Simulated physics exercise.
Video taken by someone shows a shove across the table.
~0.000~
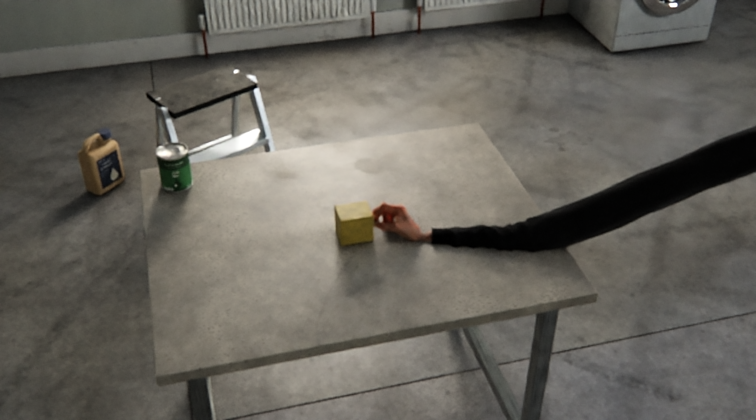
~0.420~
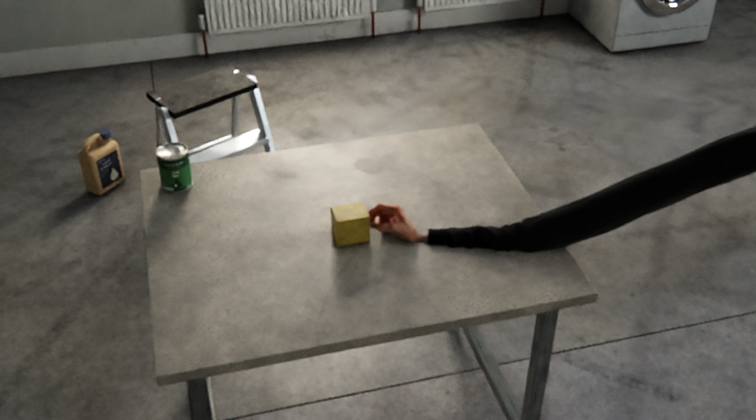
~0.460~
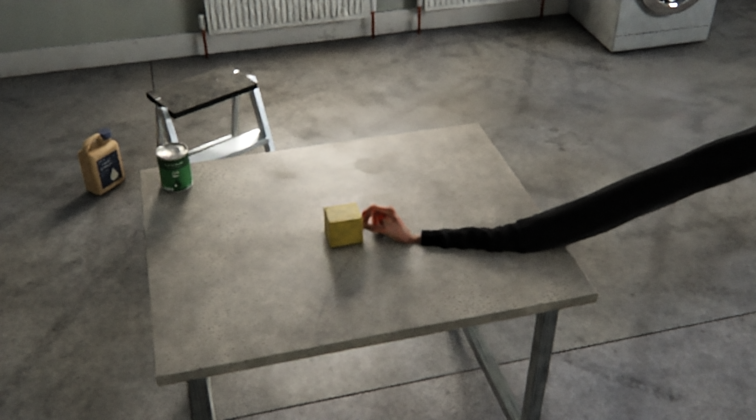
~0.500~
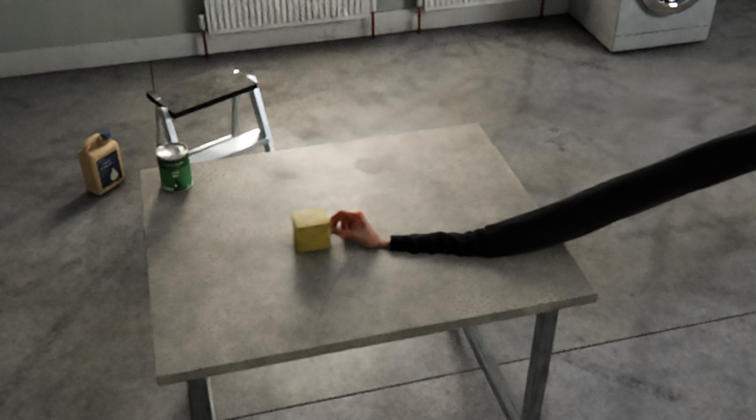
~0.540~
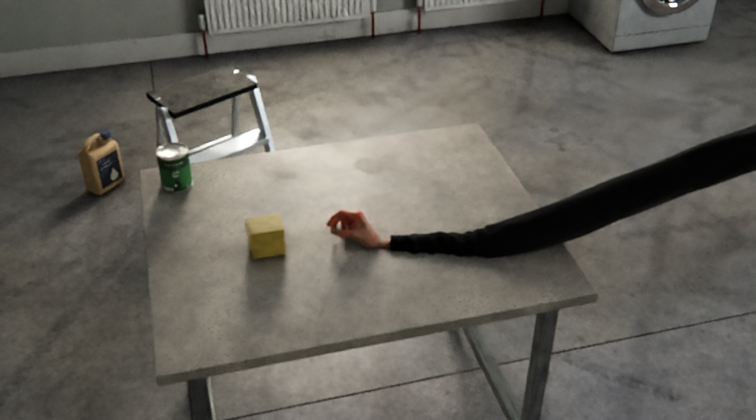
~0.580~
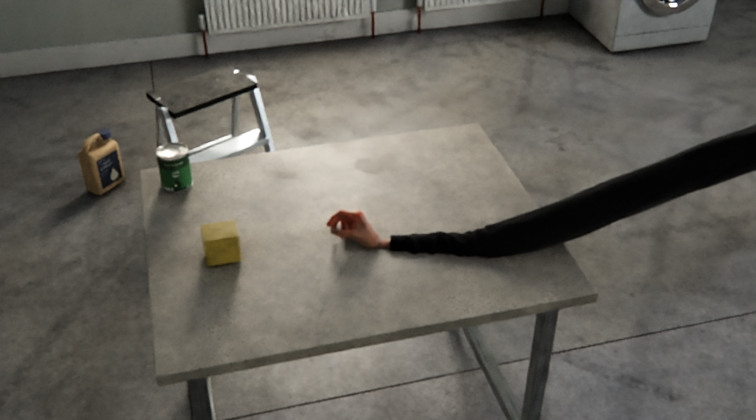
A hand pushes a yellow block left across a table, and the block slides away from it.
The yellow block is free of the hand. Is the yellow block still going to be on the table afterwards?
No, it leaves the table.
After 0.78 s, yellow block now off the table.
After 0.98 s, things are still on the move.
At rest (1.3 s), off the table, yellow block.
